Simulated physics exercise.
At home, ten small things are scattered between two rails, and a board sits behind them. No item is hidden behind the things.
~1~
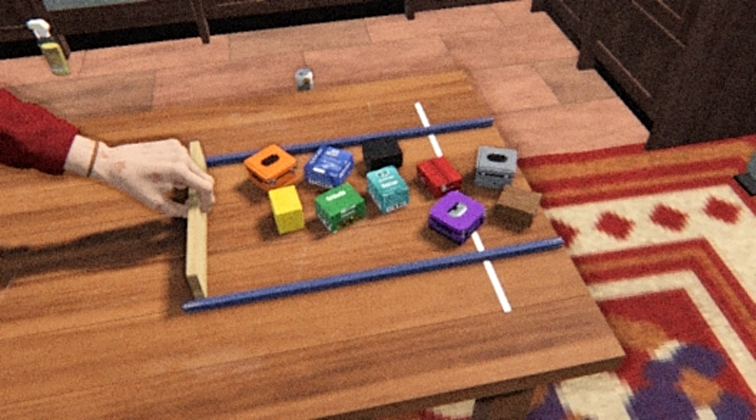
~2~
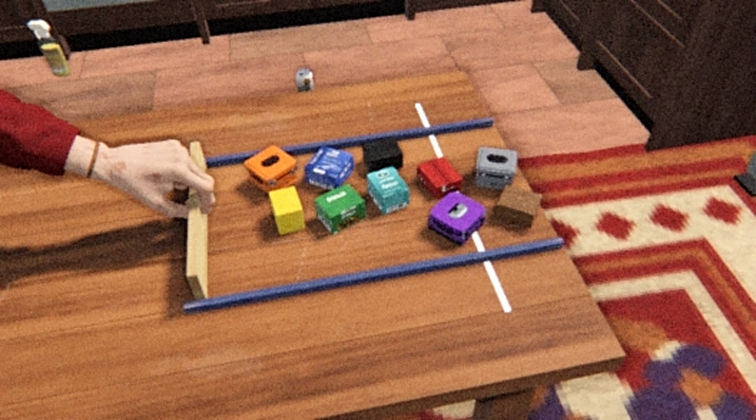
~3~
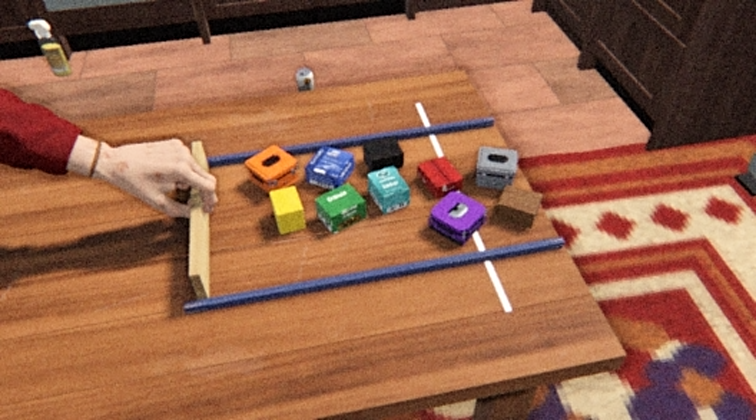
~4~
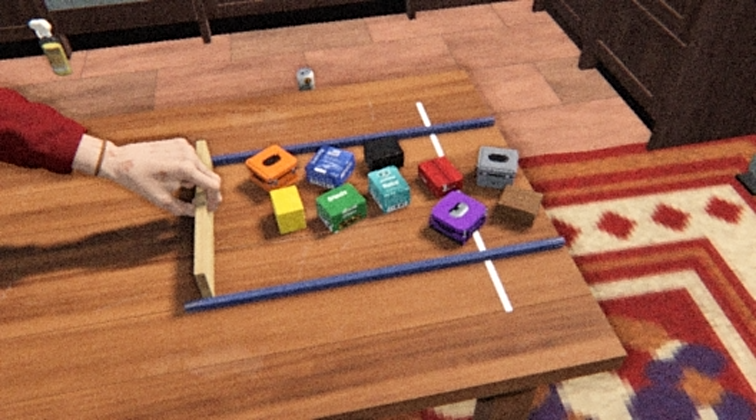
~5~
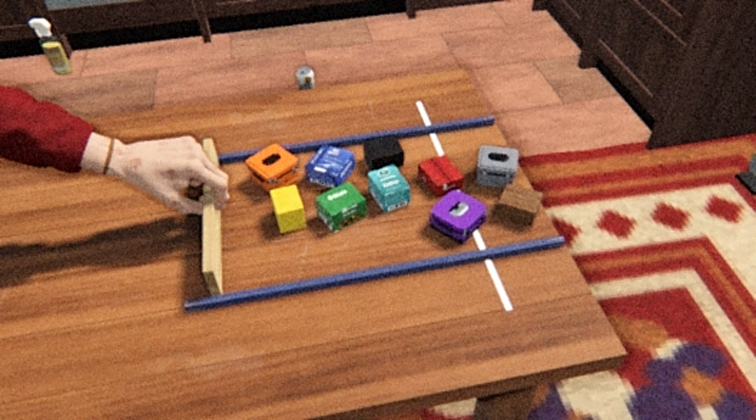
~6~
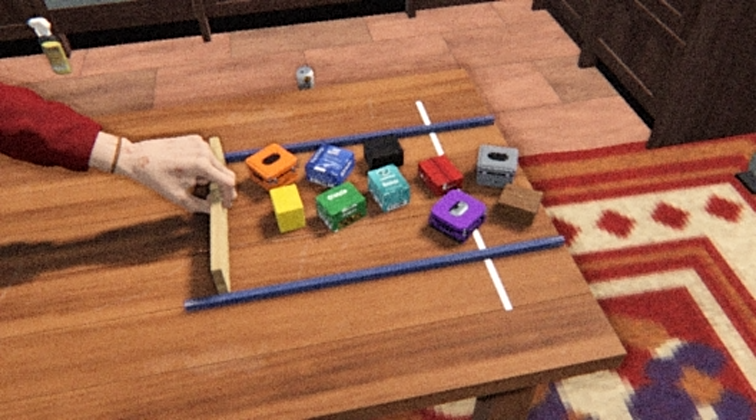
A hand in a red sleeve slowly slid a wooden board a short way right between two blue rails, toward a scatter of colourful little boxes and blocks that stayed still on the table.
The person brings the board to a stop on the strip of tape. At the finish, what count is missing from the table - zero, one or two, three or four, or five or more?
Missing: Three or four.
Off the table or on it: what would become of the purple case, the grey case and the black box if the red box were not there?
Purple case: Still there. Grey case: Over the edge. Black box: Over the edge.
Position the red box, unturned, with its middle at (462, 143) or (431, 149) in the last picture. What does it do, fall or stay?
Taking them in order, it drops away and then it drops away.
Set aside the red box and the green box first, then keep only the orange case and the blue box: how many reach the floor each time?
Result: 2 in the first case, with 1 in the second.
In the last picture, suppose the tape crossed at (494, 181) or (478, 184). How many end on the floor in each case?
Try 1: 7; try 2: 6.
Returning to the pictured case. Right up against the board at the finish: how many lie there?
Contact count: 3.
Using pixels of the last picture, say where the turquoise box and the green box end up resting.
They finish at roughly (525, 165) and (505, 186) respectively.
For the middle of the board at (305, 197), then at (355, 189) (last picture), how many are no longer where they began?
First 5 and then 7.
Soon after, none off yet; brown block at rest near (519, 205); grey case at rest near (496, 167); red box at rest near (440, 175).
Then, none off yet; brown block at rest near (519, 205); grey case moved about its own width near (519, 166); red box moved about its own width near (476, 162).
At rest, the number that fall off is three or four; fallen, black box, red box and grey case.
